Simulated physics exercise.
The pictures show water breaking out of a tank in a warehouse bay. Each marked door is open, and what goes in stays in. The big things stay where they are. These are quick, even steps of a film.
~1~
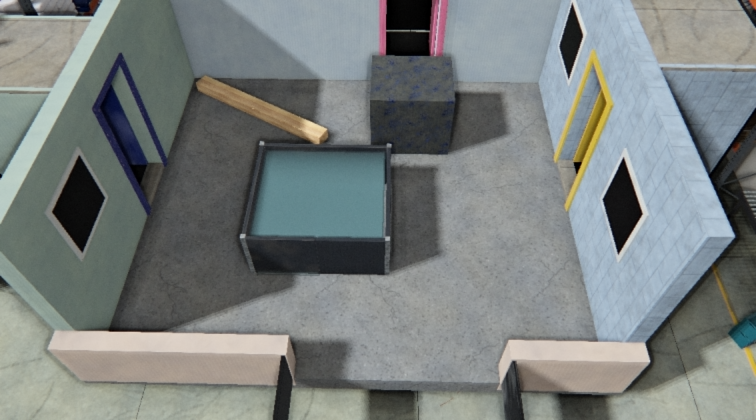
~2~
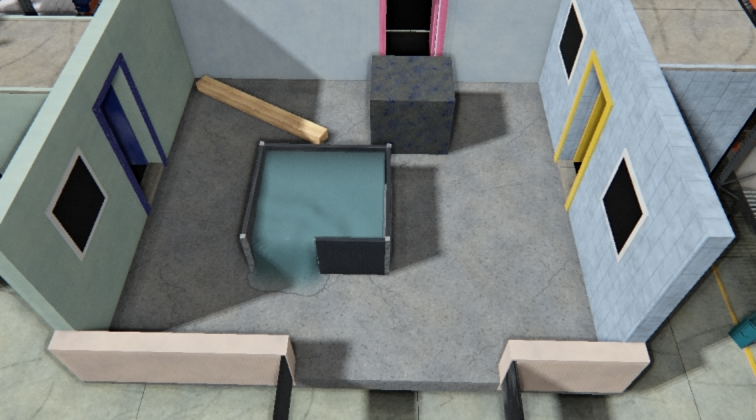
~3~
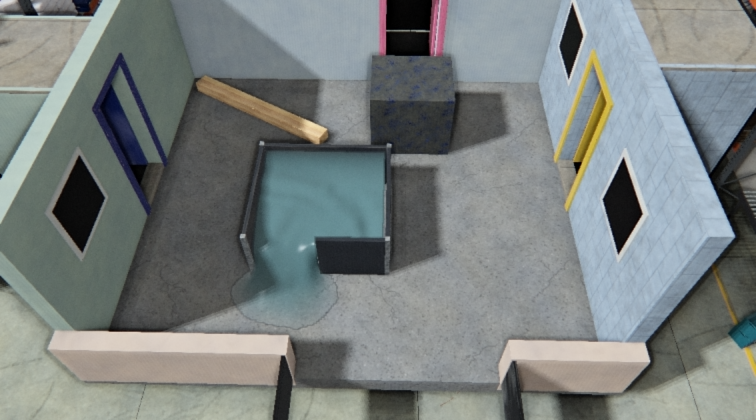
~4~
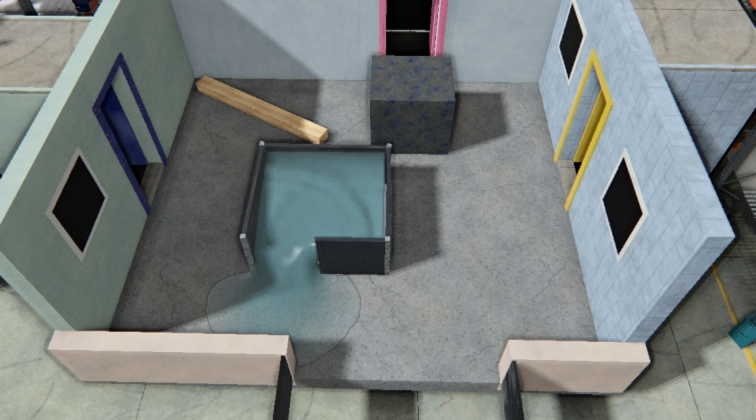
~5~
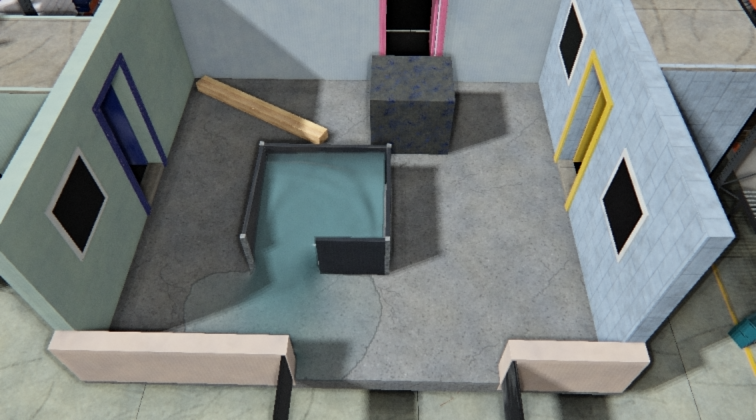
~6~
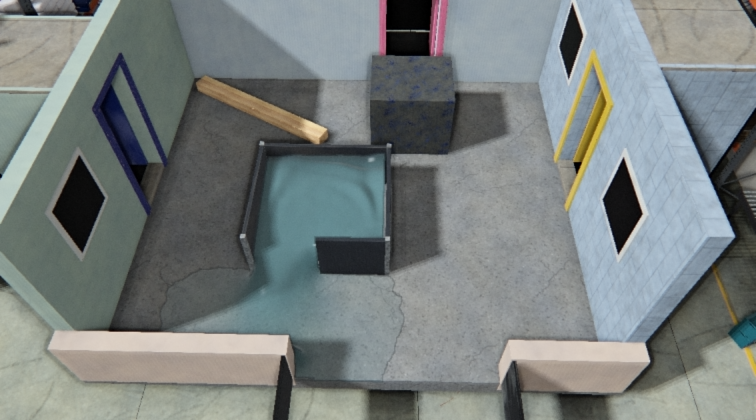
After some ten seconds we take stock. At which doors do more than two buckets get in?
One by one: The pink door admits no more than that; the yellow door admits no more than that; the blue door admits no more than that.
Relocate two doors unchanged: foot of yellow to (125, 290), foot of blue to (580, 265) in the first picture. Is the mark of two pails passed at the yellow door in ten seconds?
One by one: The yellow one floods.
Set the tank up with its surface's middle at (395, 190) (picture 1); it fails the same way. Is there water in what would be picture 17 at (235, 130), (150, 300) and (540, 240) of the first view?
In turn: No water, wet, not flooded.
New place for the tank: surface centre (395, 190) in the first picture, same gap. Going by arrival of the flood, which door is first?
First comes the blue door.
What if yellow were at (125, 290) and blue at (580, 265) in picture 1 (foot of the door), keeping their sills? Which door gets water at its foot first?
That is the door marked yellow.
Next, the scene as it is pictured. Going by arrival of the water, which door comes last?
I say the one in pink.
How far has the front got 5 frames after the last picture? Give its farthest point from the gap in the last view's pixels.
At about (101, 356).
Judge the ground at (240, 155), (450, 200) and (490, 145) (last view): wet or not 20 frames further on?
In turn: Wet, not flooded, not flooded.
A moment on, water covers 15 % of the floor; the pink door not reached, the yellow door not reached, the blue door not reached.
Next, water covers 20 % of the floor; the pink door not reached, the yellow door not reached, the blue door wet at the sill, nothing in.
Then, water covers 45 % of the floor; the pink door not reached, the yellow door not reached, the blue door wet at the sill, nothing in.
Later, water covers 60 % of the floor; the pink door not reached, the yellow door wet at the sill, nothing in, the blue door wet at the sill, nothing in.
In the end, water covers 80 % of the floor; the pink door wet at the sill, nothing in, the yellow door wet at the sill, nothing in, the blue door under two buckets in.
